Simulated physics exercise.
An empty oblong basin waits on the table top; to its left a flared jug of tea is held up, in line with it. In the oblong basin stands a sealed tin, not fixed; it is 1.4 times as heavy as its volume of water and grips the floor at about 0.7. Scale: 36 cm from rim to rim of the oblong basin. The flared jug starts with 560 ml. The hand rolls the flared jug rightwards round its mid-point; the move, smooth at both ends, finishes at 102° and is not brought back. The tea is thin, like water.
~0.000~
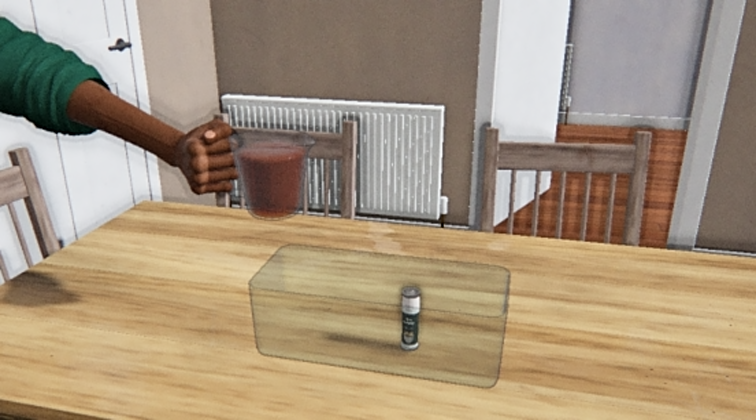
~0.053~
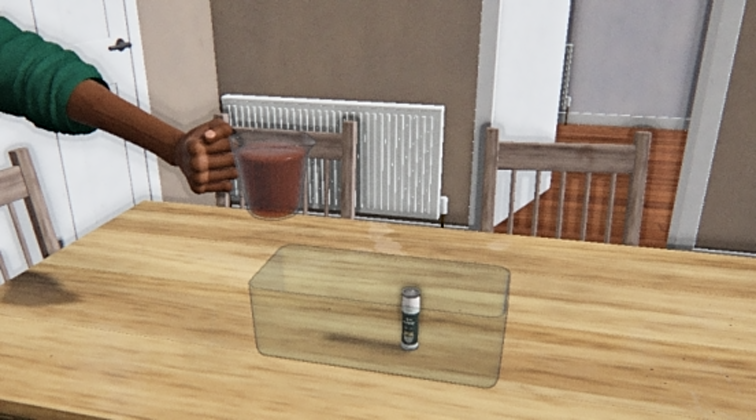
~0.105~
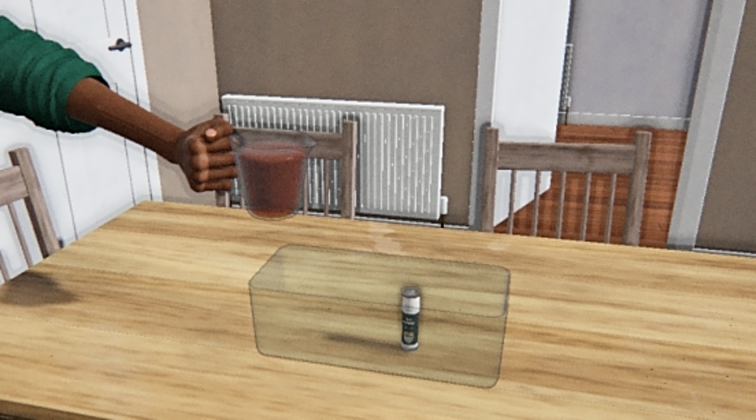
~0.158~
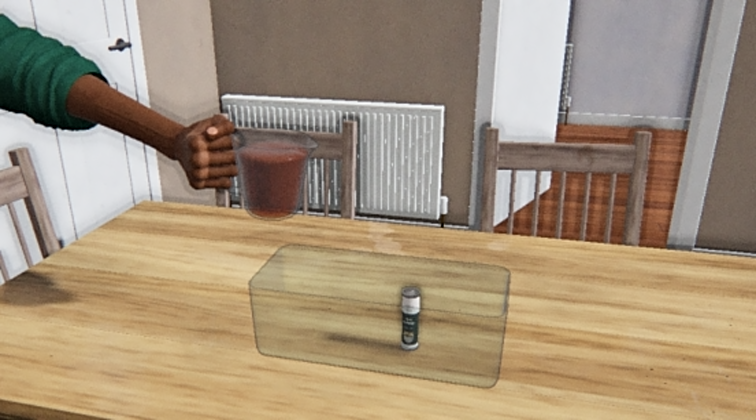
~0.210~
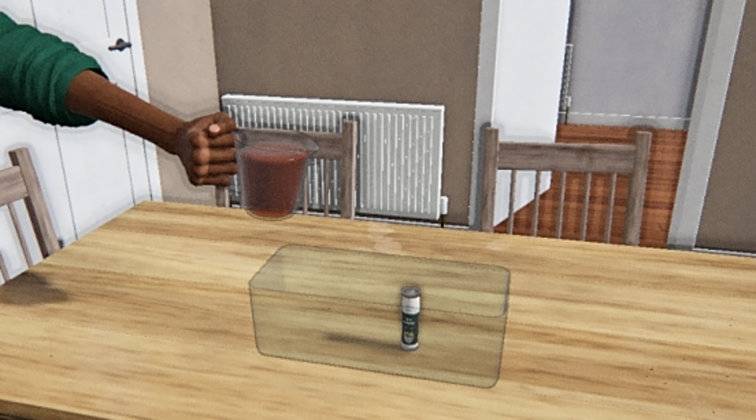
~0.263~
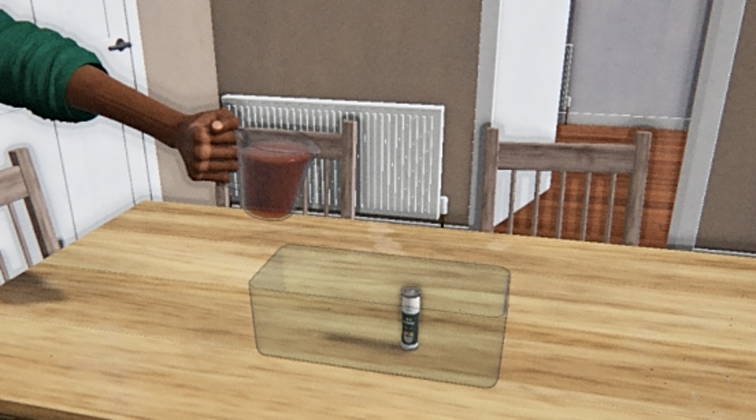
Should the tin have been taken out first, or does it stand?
The tin keeps standing.
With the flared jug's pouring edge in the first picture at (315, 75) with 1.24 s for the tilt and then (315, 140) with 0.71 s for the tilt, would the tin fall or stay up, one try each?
First it stays up; then it remains upright.
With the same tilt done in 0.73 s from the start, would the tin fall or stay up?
The tin stays up.
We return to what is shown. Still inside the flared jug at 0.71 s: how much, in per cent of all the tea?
Some 76 per cent.
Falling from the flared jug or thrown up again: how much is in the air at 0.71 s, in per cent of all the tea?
Near 18 in a hundred.
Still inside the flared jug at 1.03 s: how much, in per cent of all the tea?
Some 20 per cent.
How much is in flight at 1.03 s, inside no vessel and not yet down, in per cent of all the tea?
Some 18 per cent.
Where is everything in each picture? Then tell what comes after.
Tilt 0°; pouring edge (315, 142); surface from (240, 146) to (307, 151); the oblong basin's rim runs from (266, 265) to (508, 293); the tin's top is at (411, 294), in the first frame.
Tilt 0°; pouring edge (316, 143); surface from (241, 146) to (307, 151), in the second frame.
Tilt 2°; pouring edge (317, 144); surface from (242, 146) to (307, 152), in the third frame.
Tilt 4°; pouring edge (318, 146); surface from (242, 146) to (308, 152), in the fourth frame.
Tilt 7°; pouring edge (320, 148); surface from (244, 146) to (310, 152), in the fifth frame.
Tilt 11°; pouring edge (322, 152); surface from (246, 147) to (315, 153), in the sixth frame.
After 0.71 s the tilt is 62° and 76 per cent is still to pour; the tin stands where it began.
After 1.03 s the tilt is 95° and 21 per cent is still to pour; the tin stands where it began.
After 1.37 s the tilt is 102° and 1 per cent is still to pour; the tin stands where it began.
After 1.74 s the tilt is 102° and 0 per cent is still to pour; the tin stands where it began.
In the end the tin stands where it began.
